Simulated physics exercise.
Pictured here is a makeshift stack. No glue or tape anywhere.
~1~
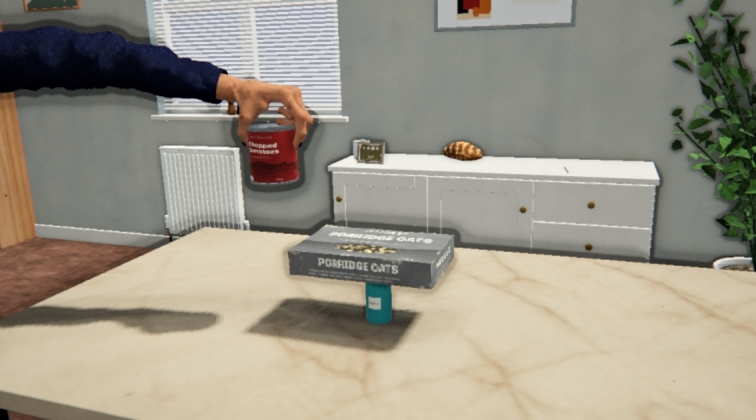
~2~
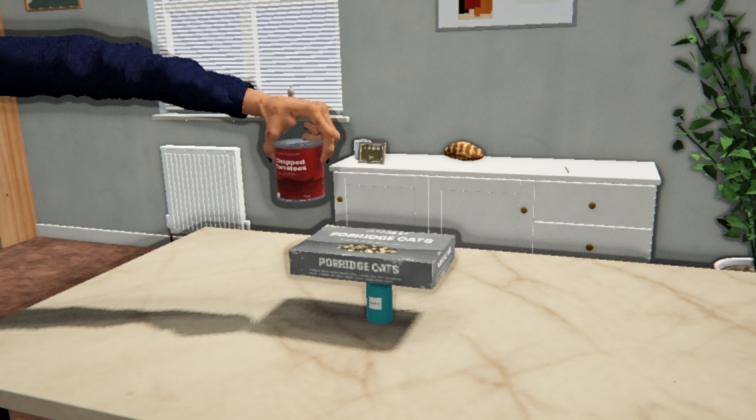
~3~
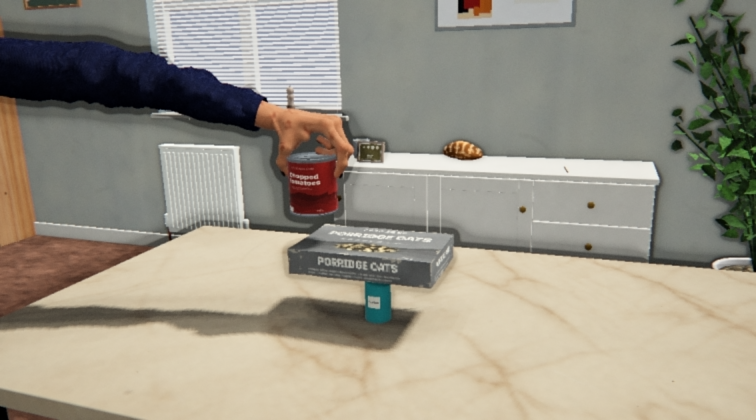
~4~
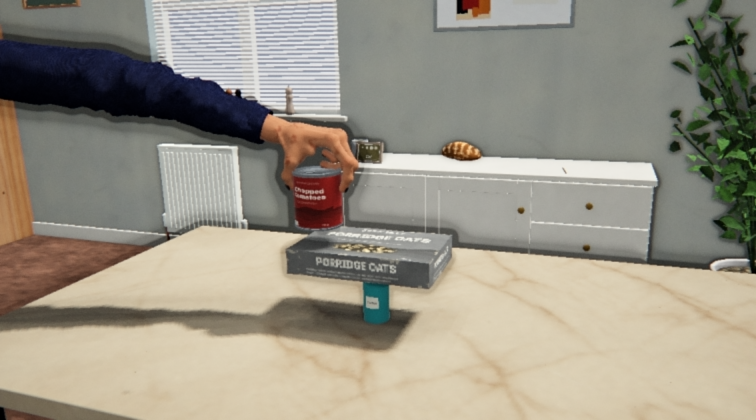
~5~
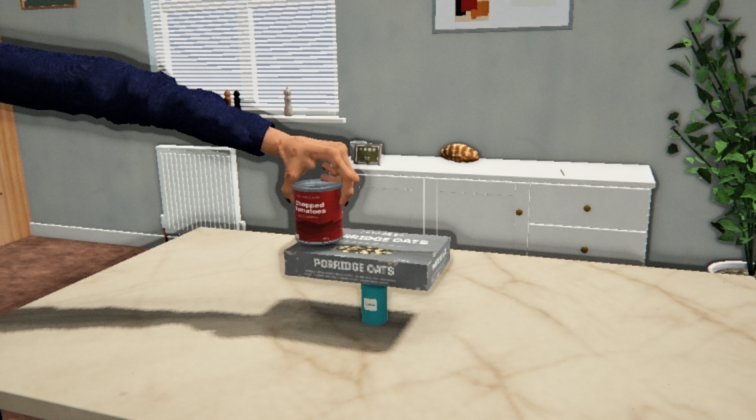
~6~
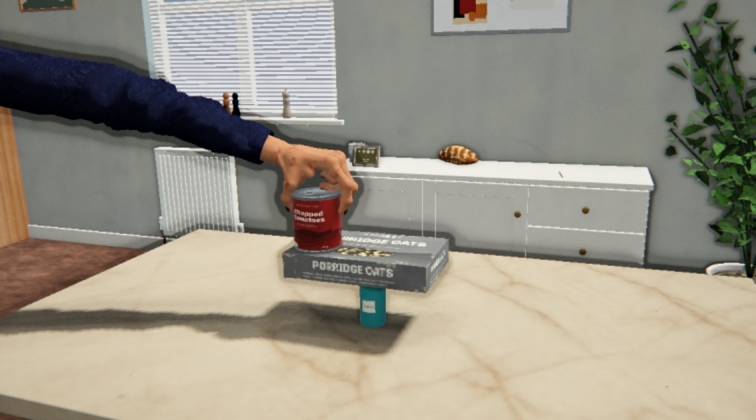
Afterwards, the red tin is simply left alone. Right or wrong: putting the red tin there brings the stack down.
Right, the stack comes down.
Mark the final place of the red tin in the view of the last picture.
Somewhere around (252, 291) in the last picture.
Then, 0.40 s later than the last frame, red tin now fallen; grey packet tilted by 64°.
Then, 1.00 s later than the last frame, grey packet now fallen.
When it is over, fallen, red tin and grey packet; turquoise shaker as before. End places, in pixels of the last picture, red tin near (252, 291). The stack loses its balance.
